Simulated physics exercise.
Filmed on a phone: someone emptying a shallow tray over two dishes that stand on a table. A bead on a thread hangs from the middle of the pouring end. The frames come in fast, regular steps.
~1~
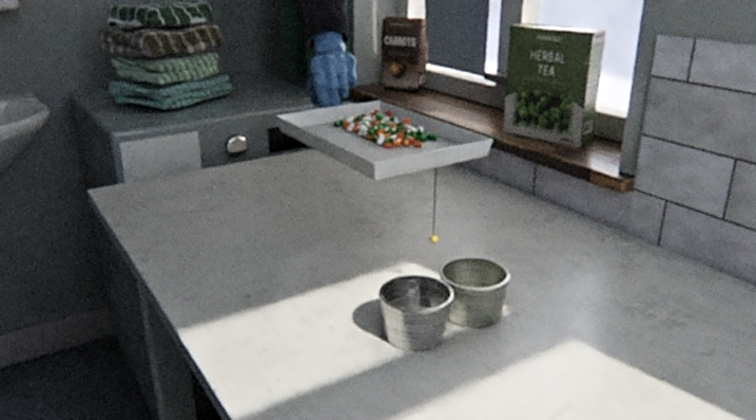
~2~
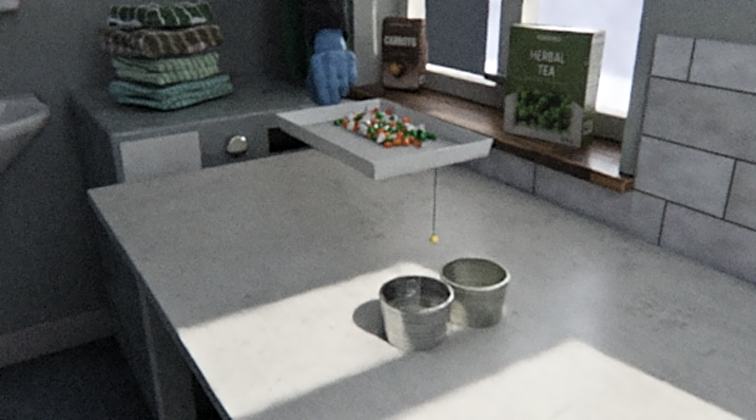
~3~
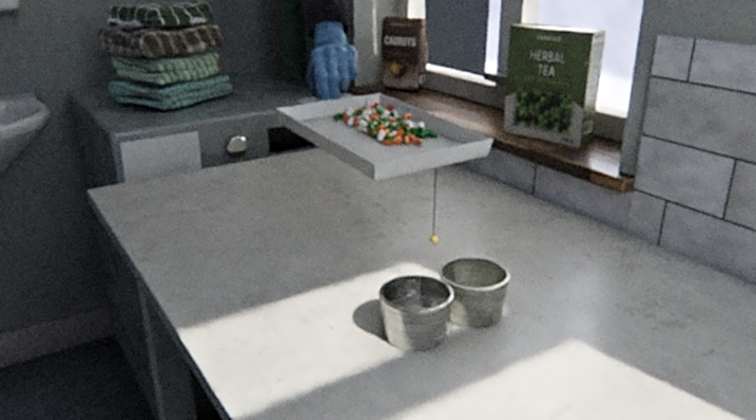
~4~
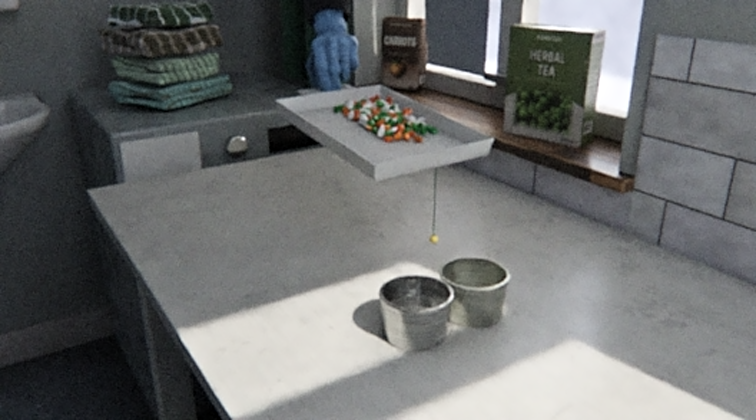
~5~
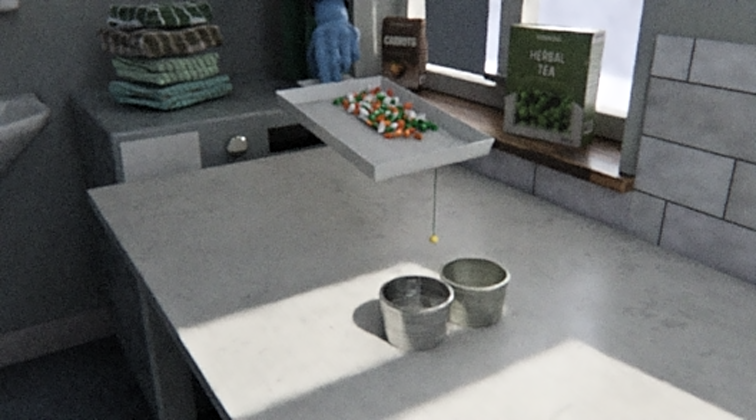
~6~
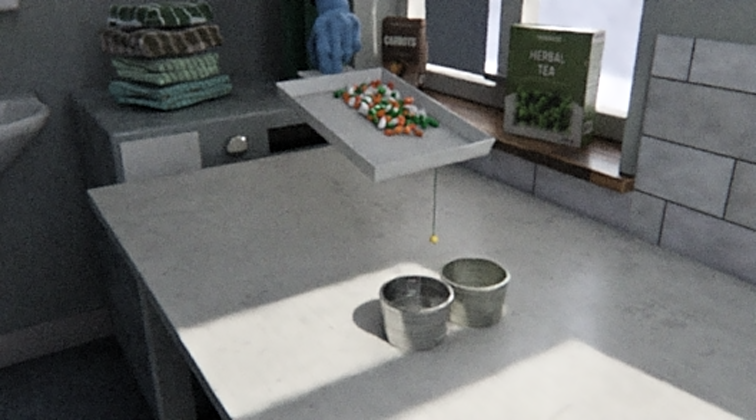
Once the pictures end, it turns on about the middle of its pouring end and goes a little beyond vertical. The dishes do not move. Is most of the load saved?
The two hold the larger part of the load.
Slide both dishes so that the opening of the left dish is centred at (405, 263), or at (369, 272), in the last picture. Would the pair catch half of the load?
In turn: The smaller part; the smaller part.
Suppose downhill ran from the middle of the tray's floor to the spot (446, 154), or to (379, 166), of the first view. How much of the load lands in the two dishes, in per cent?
First some 10, then 10 per cent.
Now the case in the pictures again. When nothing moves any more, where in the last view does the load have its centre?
Roughly at (453, 311).
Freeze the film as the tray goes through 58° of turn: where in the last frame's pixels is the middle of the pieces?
Near (427, 139).
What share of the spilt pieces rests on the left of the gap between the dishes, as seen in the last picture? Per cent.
Some 70 per cent.
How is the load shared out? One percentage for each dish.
For the left dish some 20 %, for the right dish some 40 %.
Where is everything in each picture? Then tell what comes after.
Corners of the pouring end at (375, 161) and (488, 139), level; middle of the load at (387, 128), jelly beans; left dish at (437, 324); right dish at (496, 302); bead on its thread at (434, 239), in the first picture.
Corners of the pouring end at (375, 161) and (488, 138), level; middle of the load at (387, 127), in the second picture.
Corners of the pouring end at (376, 162) and (488, 138), tipped barely, lowest at the left corner; middle of the load at (387, 123), in the third picture.
Corners of the pouring end at (376, 163) and (489, 138), tipped a little, lowest at the left corner; middle of the load at (387, 117), in the fourth picture.
Corners of the pouring end at (376, 164) and (489, 138), tipped a little, lowest at the left corner; middle of the load at (382, 107), in the fifth picture.
Corners of the pouring end at (377, 165) and (490, 138), tipped a little, lowest at the left corner; middle of the load at (383, 101); left dish at (437, 324); right dish at (496, 302), in the sixth picture.
Soon after the last picture, tray tipped steeply; nearly all on the tray; a stray few in the left dish.
A little later, tray tipped right over; nearly all on the tray; a stray few in the left dish; a small part in the air.
Later still, tray tipped past a quarter turn; about a quarter in the left dish; about a third in the right dish; about a third outside both.
At rest, tray tipped past a quarter turn; about a quarter in the left dish; about a third in the right dish; about a third outside both.
